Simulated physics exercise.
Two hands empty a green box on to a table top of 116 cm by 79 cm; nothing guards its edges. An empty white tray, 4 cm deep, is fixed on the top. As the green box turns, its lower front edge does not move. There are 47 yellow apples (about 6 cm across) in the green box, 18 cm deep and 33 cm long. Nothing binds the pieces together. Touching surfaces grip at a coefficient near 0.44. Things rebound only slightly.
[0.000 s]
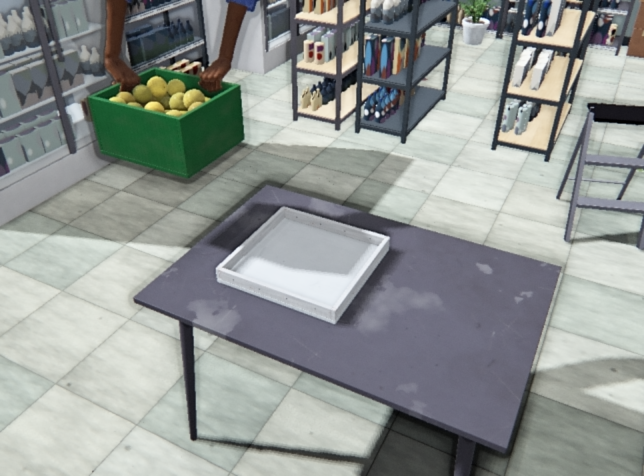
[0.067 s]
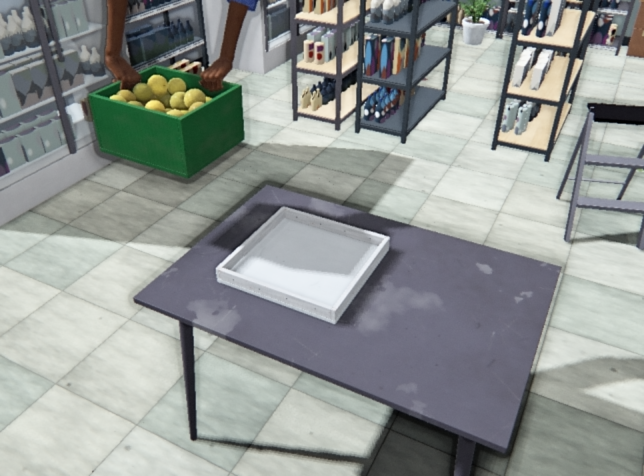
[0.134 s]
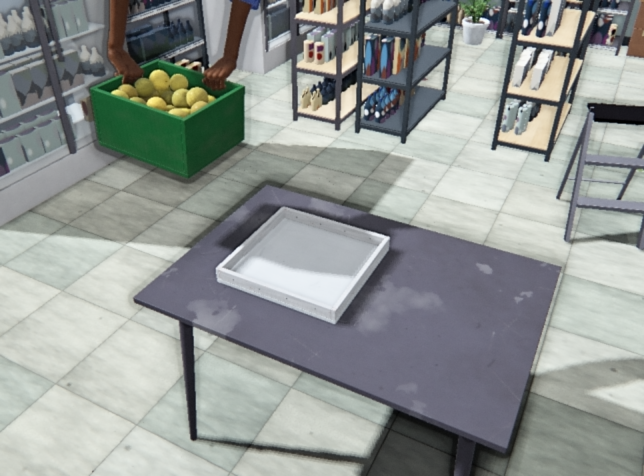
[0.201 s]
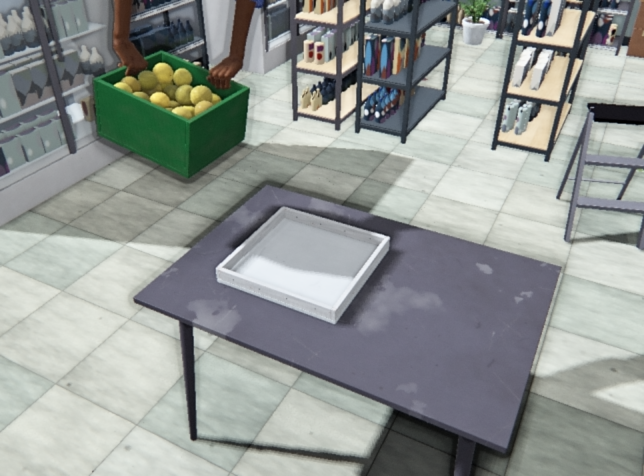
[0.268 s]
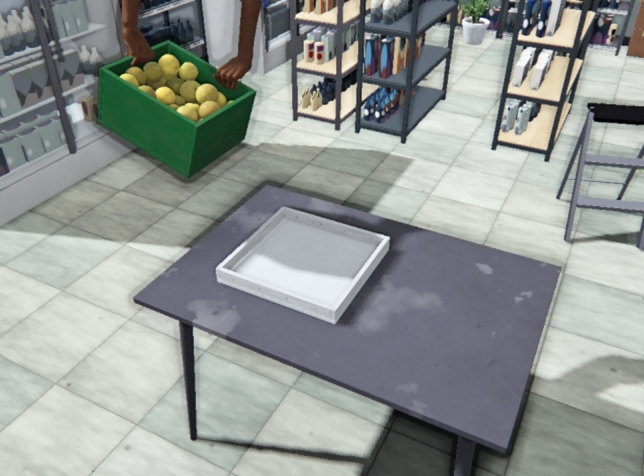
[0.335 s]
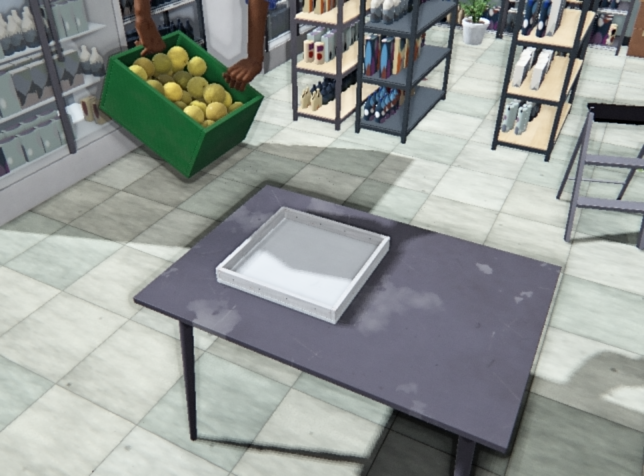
A green box of yellow fruit, held by two hands behind a dark table, stayed level at first, then was gradually tilted forward, while an empty white tray sat still on the tabletop.
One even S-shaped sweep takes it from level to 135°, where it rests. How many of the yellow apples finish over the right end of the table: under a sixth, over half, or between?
Over the table's right end you will find fewer than a sixth of them.
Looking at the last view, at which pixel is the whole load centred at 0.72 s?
Somewhere around (244, 123) in pixels.
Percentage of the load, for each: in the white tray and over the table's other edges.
Close to 70 and 10 percent respectively.
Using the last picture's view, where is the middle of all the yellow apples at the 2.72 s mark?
(334, 264).
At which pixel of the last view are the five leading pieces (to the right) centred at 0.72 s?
Roughly at (273, 128).
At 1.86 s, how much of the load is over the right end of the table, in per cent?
Close to 0 in a hundred.
After 0.72 s, tilt 92°; 44 still in the green box and 3 in the air.
After 1.19 s, tilt 135°; 22 in the white tray, 21 on the table top outside the tray and 4 in the air.
After 1.86 s, tilt 135°; 32 in the white tray, 11 on the table top outside the tray and 4 over the table's other edges.
Outcome (at 2.72 s), 32 in the white tray, 6 on the table top outside the tray, 4 over the right end of the table and 5 over the table's other edges. Asked share, 4 of 47, 9 per cent.
